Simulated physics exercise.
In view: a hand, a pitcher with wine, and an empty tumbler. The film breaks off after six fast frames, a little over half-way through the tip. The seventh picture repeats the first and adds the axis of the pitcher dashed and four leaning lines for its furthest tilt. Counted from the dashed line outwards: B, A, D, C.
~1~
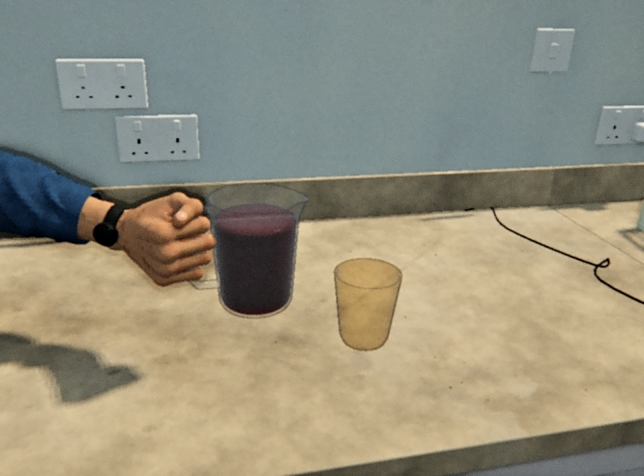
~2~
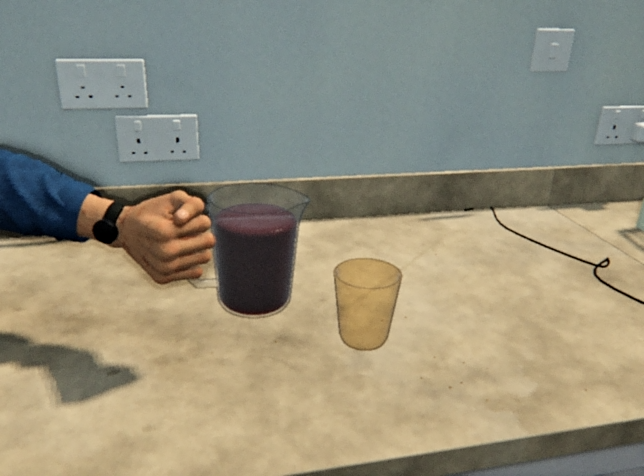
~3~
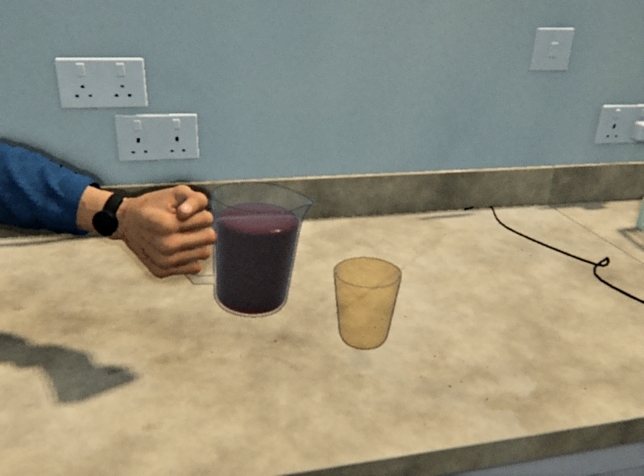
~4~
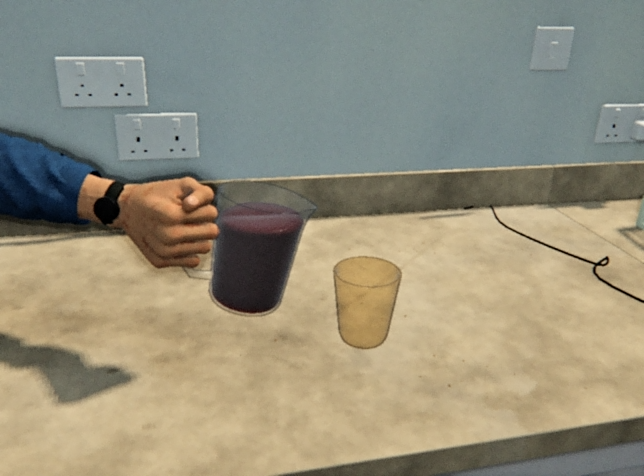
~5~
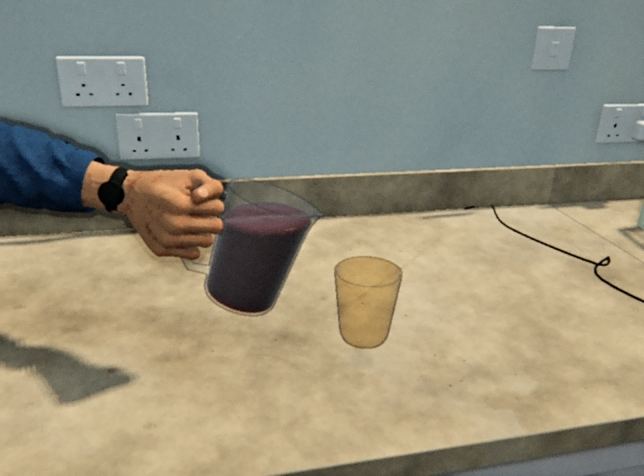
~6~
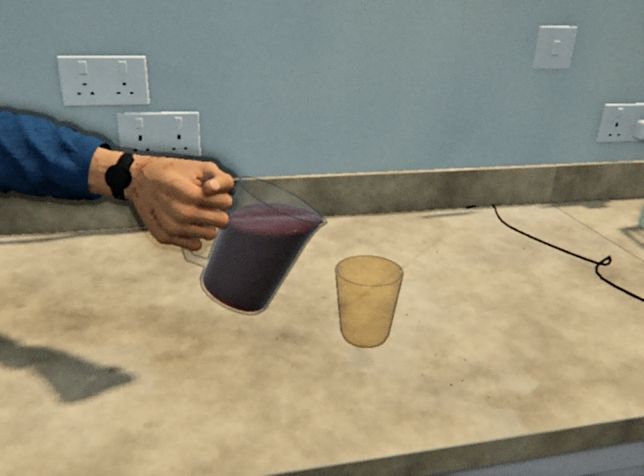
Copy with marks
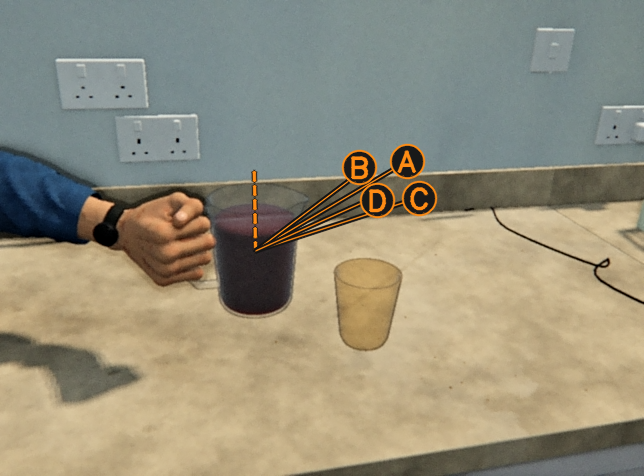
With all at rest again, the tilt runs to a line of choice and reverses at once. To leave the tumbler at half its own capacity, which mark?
The answer is tilt B.
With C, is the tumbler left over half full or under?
Over.
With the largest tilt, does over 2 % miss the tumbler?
Yes, it does.
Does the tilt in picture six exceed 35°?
No.
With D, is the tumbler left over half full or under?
Over half.
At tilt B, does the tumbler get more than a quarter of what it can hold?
Yes.
On the marked copy, A at (392, 169); B at (348, 181); C at (403, 202); D at (360, 203).
For tilt A, the tumbler ends with about 65 % of what it can hold.
For tilt B, the tumbler ends with about 47 % of what it can hold.
For tilt C, the tumbler ends with about 72 % of what it can hold; 21 % of the wine is spilt.
For tilt D, the tumbler ends with about 76 % of what it can hold; 7 % of the wine is spilt.
